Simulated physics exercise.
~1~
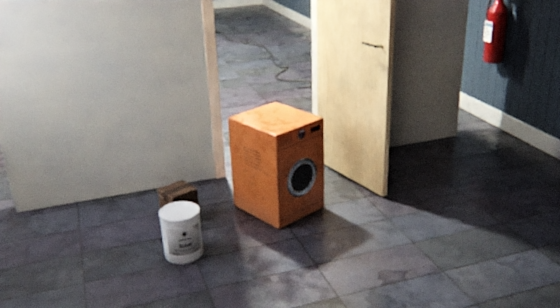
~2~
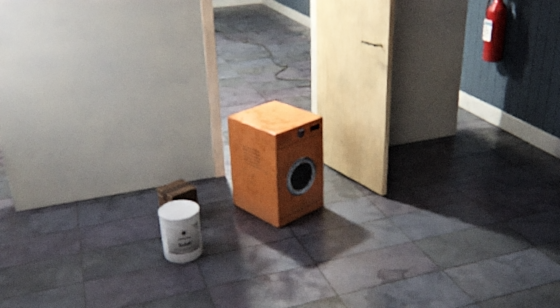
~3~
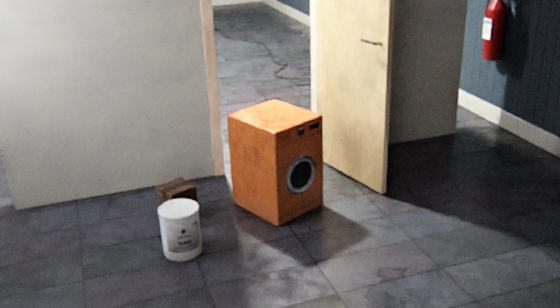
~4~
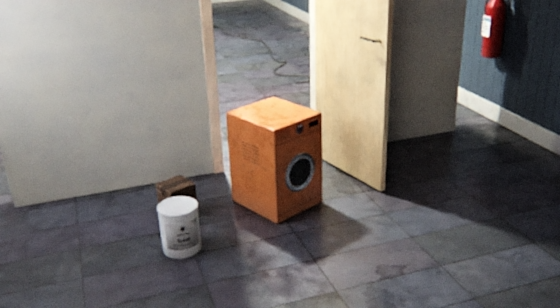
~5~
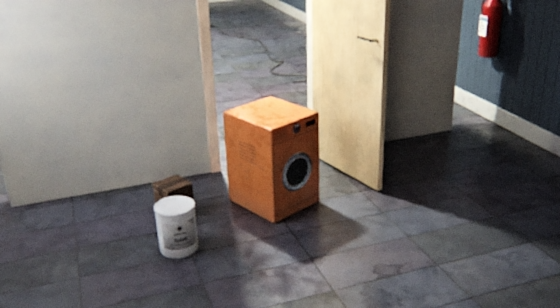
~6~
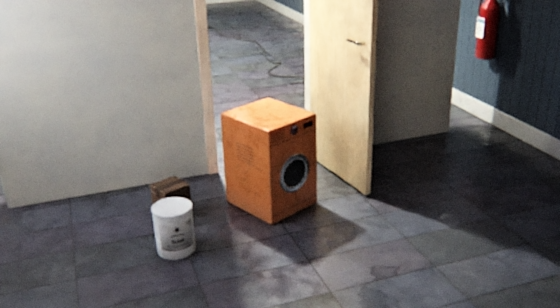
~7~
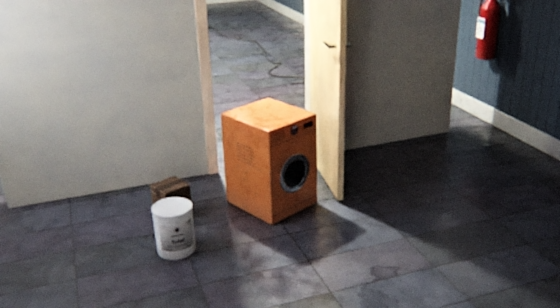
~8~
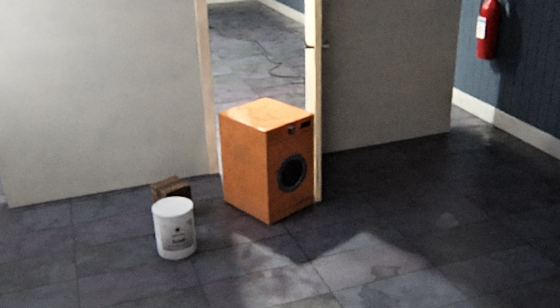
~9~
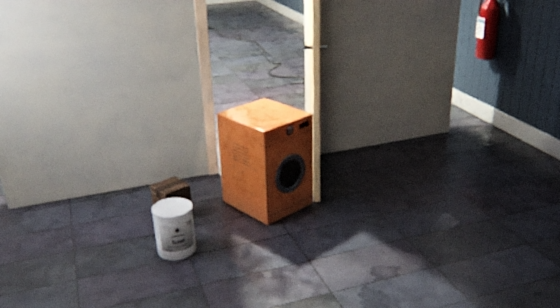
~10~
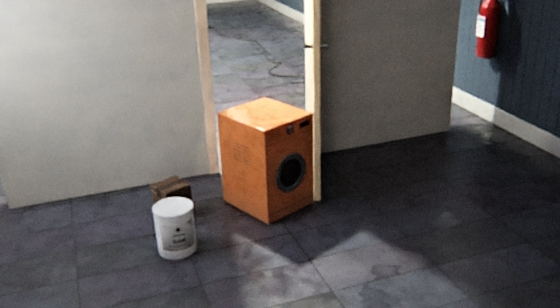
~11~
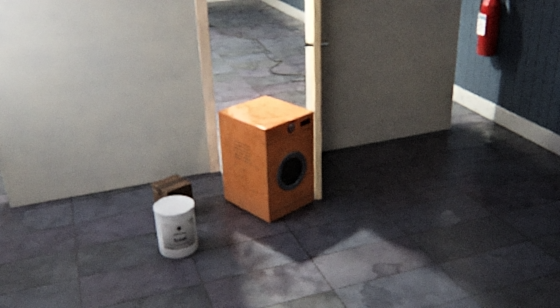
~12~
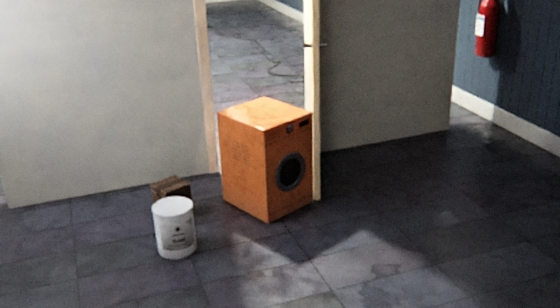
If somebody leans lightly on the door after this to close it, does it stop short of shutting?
Yes, it stops short of shutting, because the orange washing machine stands in its way and blocks it.
